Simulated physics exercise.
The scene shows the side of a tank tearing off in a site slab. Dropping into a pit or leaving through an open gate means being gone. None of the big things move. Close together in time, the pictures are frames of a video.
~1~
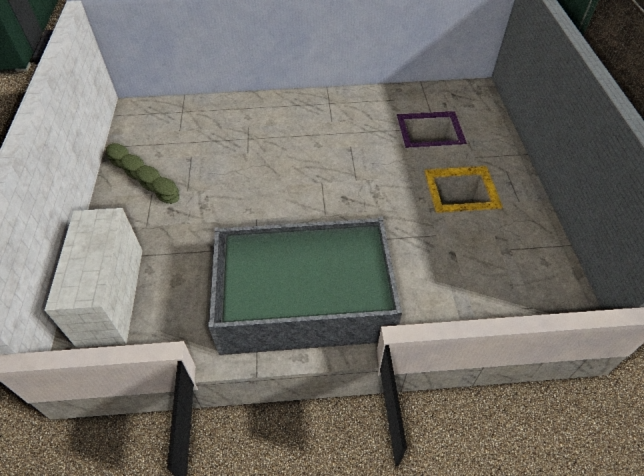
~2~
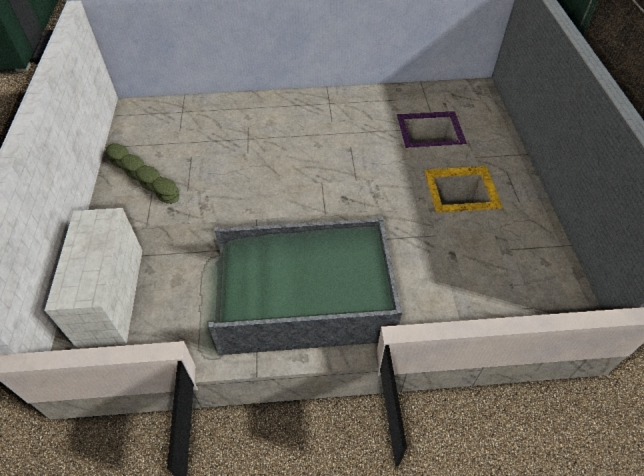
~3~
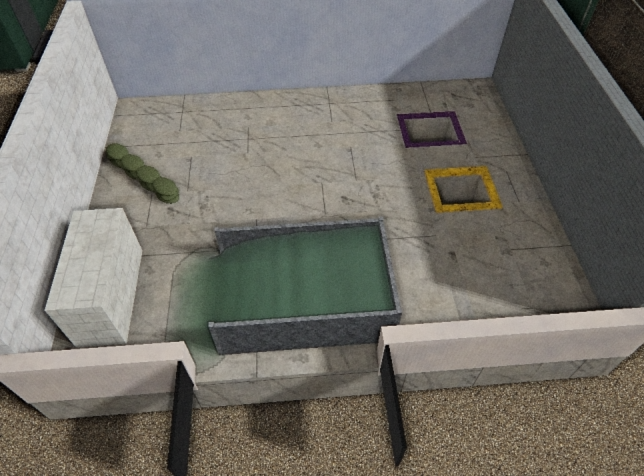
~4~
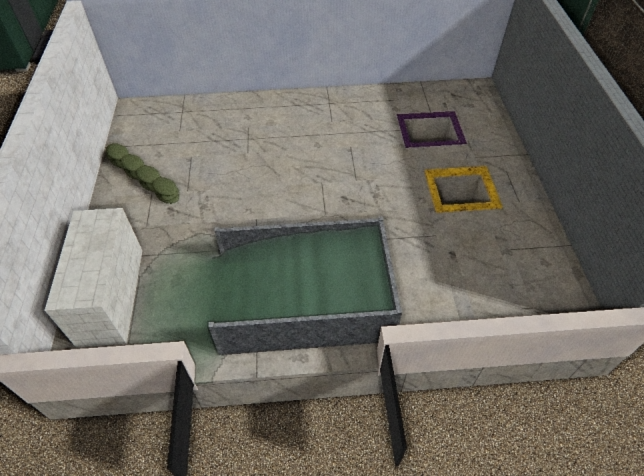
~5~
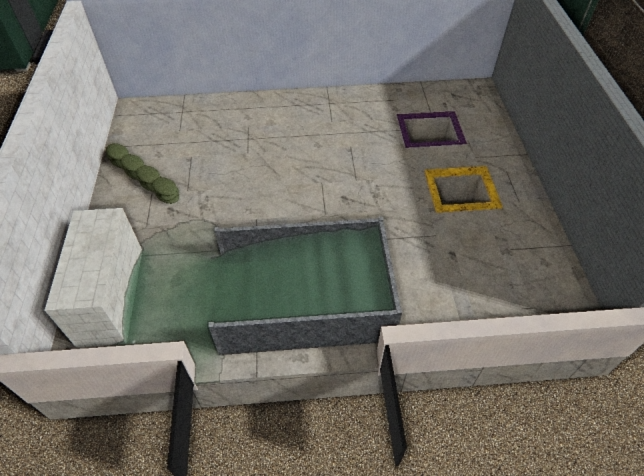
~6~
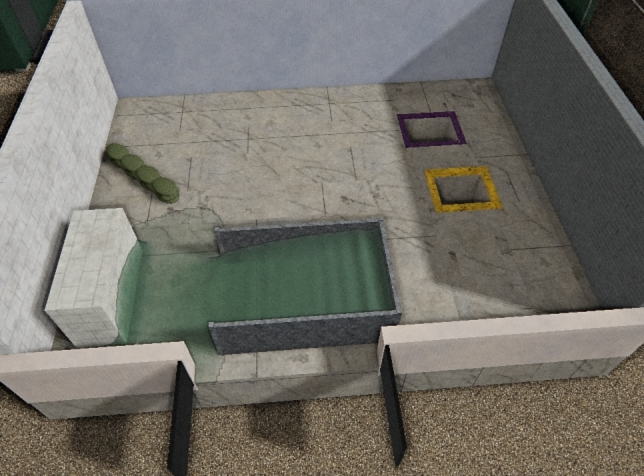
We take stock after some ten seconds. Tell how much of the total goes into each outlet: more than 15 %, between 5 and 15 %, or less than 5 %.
Where it goes: The gate gets between 5 and 15 %; the purple pit gets between 5 and 15 %; the yellow pit gets less than 5 %.
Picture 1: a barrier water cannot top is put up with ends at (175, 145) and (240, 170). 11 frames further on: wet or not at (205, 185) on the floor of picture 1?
Soaked.
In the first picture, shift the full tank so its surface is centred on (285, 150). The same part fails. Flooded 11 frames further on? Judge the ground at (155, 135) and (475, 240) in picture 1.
Well, the first one would be soaked, and the second one bone-dry.
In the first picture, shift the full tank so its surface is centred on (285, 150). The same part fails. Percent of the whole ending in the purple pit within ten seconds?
Purple: 14 %.
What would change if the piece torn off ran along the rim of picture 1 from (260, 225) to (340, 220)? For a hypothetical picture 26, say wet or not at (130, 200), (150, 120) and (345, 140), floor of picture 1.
Listed in order, they come out without a puddle, sitting in a pool and sitting in a pool.
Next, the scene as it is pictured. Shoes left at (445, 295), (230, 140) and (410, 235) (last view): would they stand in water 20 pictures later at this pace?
Taking them as listed, I'd call them high and dry, soaked through and high and dry.
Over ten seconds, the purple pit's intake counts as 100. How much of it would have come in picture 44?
Something like 10 in a hundred.
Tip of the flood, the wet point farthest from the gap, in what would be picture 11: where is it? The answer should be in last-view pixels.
By then the tip should be at about (96, 186).
A moment on, water covers 15 % of the floor; the gate 1 %, the purple pit 0 %, the yellow pit 0 %.
Next, water covers 20 % of the floor; the gate 1 %, the purple pit 0 %, the yellow pit 0 %.
Then, water covers 50 % of the floor; the gate 5 %, the purple pit 0 %, the yellow pit 0 %.
Later, water covers 60 % of the floor; the gate 9 %, the purple pit 1 %, the yellow pit 0 %.
In the end, water covers 85 % of the floor; the gate 12 %, the purple pit 8 %, the yellow pit 0 %.
